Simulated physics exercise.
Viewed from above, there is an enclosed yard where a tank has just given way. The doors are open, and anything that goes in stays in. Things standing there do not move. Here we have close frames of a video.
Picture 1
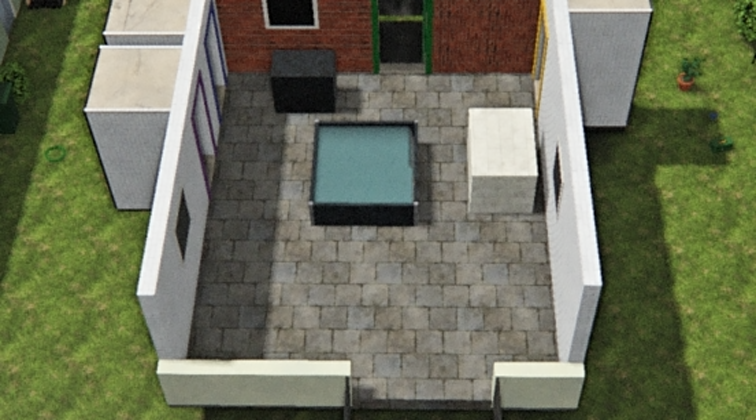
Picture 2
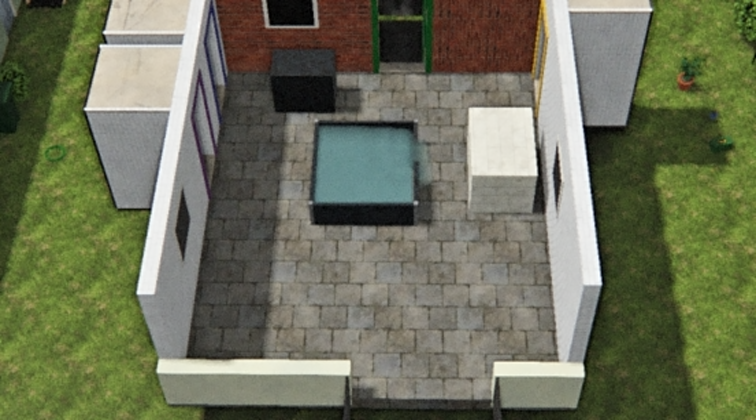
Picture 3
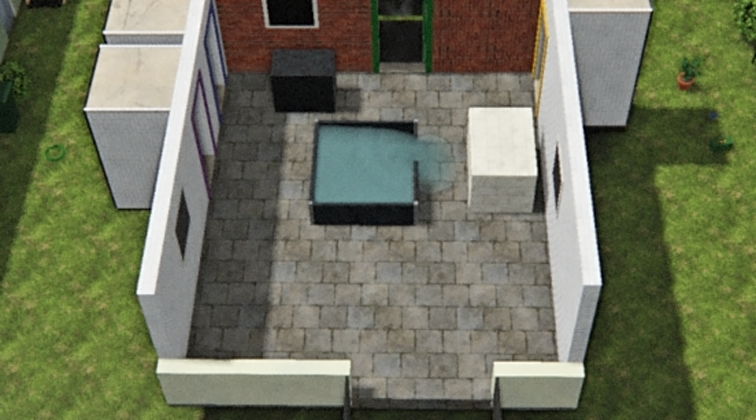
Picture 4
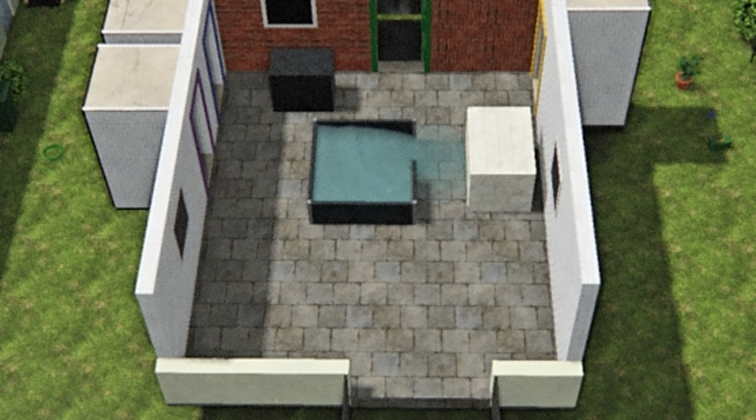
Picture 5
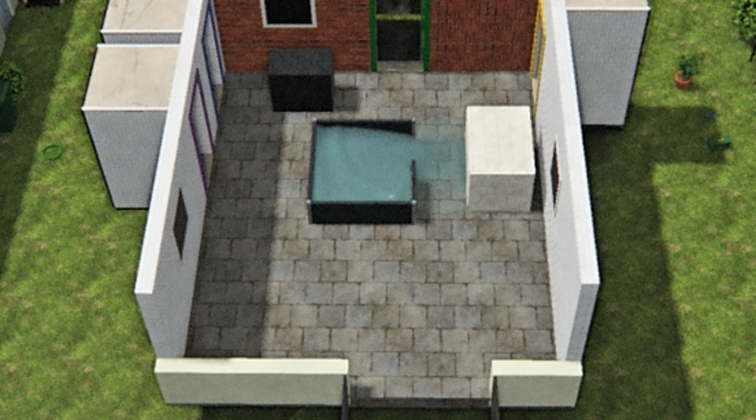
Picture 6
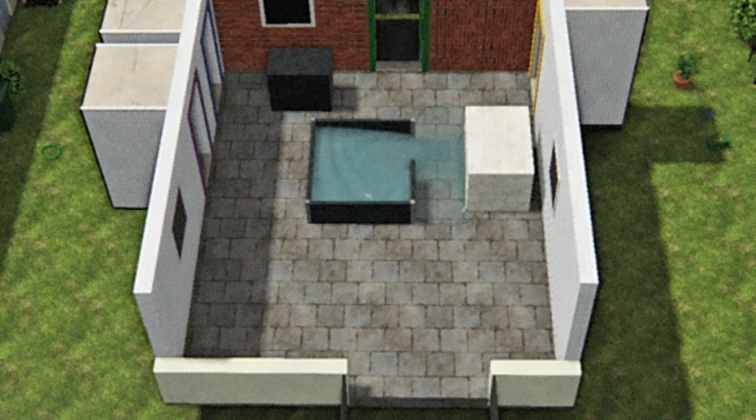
We see a walled, paved yard from above, with a dark-sided tank of still, blue-green water; then water pours from its right side and spreads rightward across the paving to the white block, its front passing out of view.
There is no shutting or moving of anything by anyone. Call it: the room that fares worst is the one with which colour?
It is the yellow one.
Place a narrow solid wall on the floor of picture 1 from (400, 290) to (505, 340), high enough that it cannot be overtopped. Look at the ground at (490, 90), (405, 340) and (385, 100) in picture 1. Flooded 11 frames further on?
Spot by spot, my read is reached by the flood, then still bare, then still bare.
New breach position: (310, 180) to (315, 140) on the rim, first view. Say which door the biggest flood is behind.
I'd point to the purple door.
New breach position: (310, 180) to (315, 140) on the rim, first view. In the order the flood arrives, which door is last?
I'd say the one in yellow comes last.
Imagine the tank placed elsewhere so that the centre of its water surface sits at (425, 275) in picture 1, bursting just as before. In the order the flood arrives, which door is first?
I'd say the yellow one gets it first.
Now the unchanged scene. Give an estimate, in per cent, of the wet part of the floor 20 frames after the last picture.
That comes to about 45 per cent.
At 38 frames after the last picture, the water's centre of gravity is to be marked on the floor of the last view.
Centre of mass: Roughly (413, 182).
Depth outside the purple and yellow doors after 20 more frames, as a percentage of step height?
First around 0 percent, second around 480 percent.
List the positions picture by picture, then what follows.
Still water in the water tank at (365, 165), in the first picture.
The front is at (421, 185), out from the gap at (414, 158), in the second picture.
Water pours out at (414, 158) and has run to (447, 183), in the third picture.
Water pours out at (413, 158) and has run to (466, 187), in the fourth picture.
Water pours out at (412, 157) and has run to a hidden place, in the fifth picture.
The front is at a hidden place, out from the gap at (411, 156), in the sixth picture.
A moment on, water covers 15 % of the floor; yellow door wet at the sill, nothing in, blue door not reached, green door not reached, purple door not reached.
Next, water covers 25 % of the floor; yellow door some in, blue door not reached, green door not reached, purple door not reached.
Then, water covers 45 % of the floor; yellow door a lot in, blue door not reached, green door a trickle in, purple door not reached.
Later, water covers 55 % of the floor; yellow door a lot in, blue door not reached, green door a trickle in, purple door not reached.
In the end, water covers 70 % of the floor; yellow door a lot in, blue door wet at the sill, nothing in, green door a trickle in, purple door not reached; the yellow door has let in the most.
